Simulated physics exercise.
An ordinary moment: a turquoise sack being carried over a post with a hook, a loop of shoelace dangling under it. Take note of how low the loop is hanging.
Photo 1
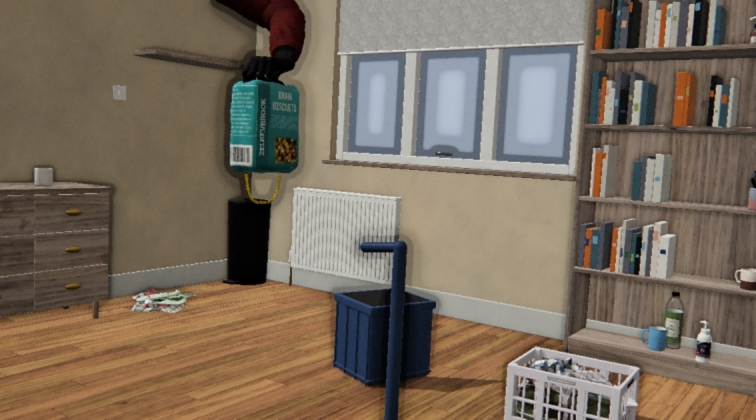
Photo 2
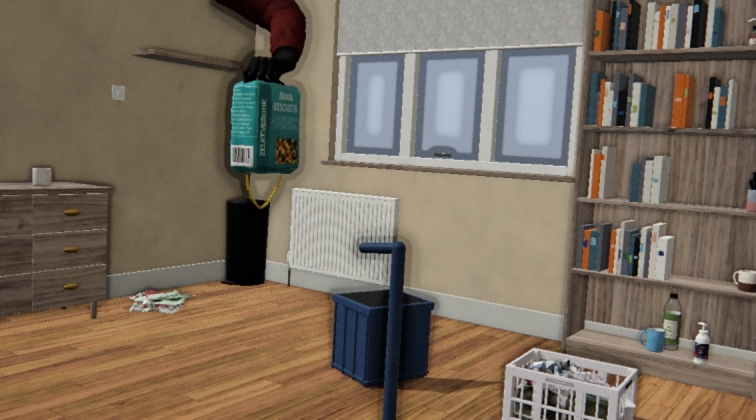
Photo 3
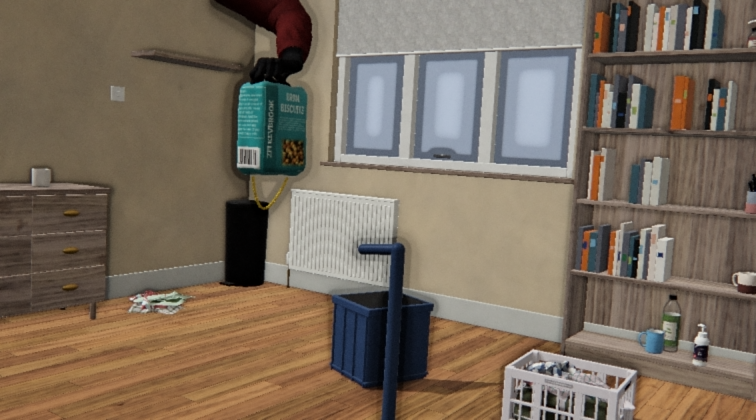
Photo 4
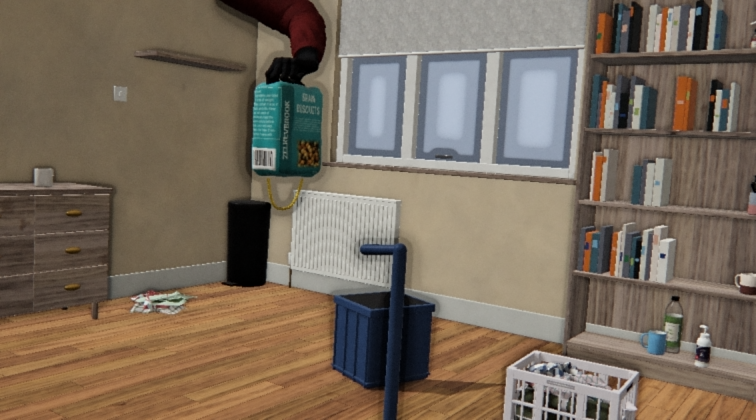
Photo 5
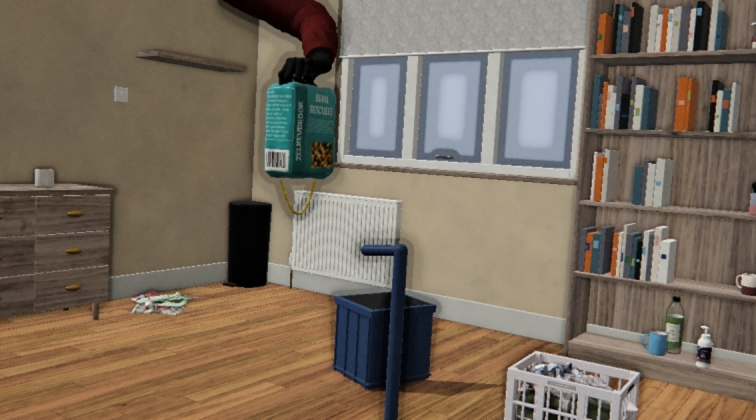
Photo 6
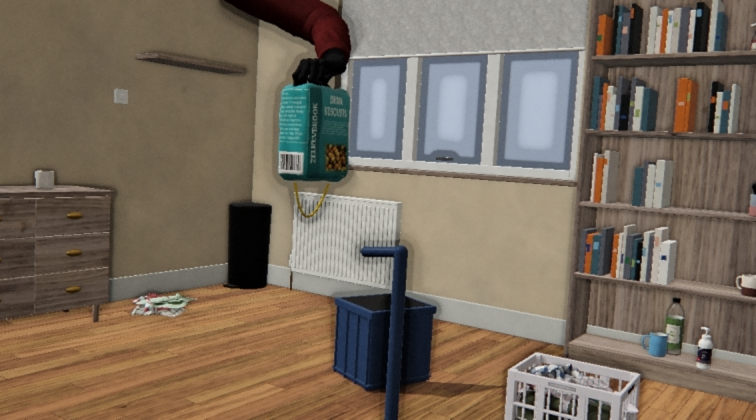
To begin with, a dark red arm holds a turquoise sack high by the wall, a yellowish loop dangling beneath it, left of a blue post with a bent top. The arm then carries the sack a short way right, and by the end it hangs beside the window, the loop in front of the radiator.
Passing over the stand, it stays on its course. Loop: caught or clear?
Clear.
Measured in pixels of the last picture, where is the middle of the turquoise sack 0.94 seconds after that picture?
Close to (407, 138) in the last view.
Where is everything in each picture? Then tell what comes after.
In the first picture, turquoise sack (266, 128); hook tip (366, 247).
In the second picture, turquoise sack (266, 128); bottom of the loop (261, 208).
In the third picture, turquoise sack (273, 130).
In the fourth picture, turquoise sack (288, 131); bottom of the loop (283, 209).
In the fifth picture, turquoise sack (301, 132).
In the sixth picture, turquoise sack (315, 134); bottom of the loop (308, 217); hook tip (366, 252); hook points towards it, loop hangs above the hook.
Then, 0.94 s on from there, sack over the post near (407, 138).
Then, 1.80 s on from there, sack past the post near (508, 142).
In the end, sack past the post near (552, 143). The turquoise sack goes by freely.
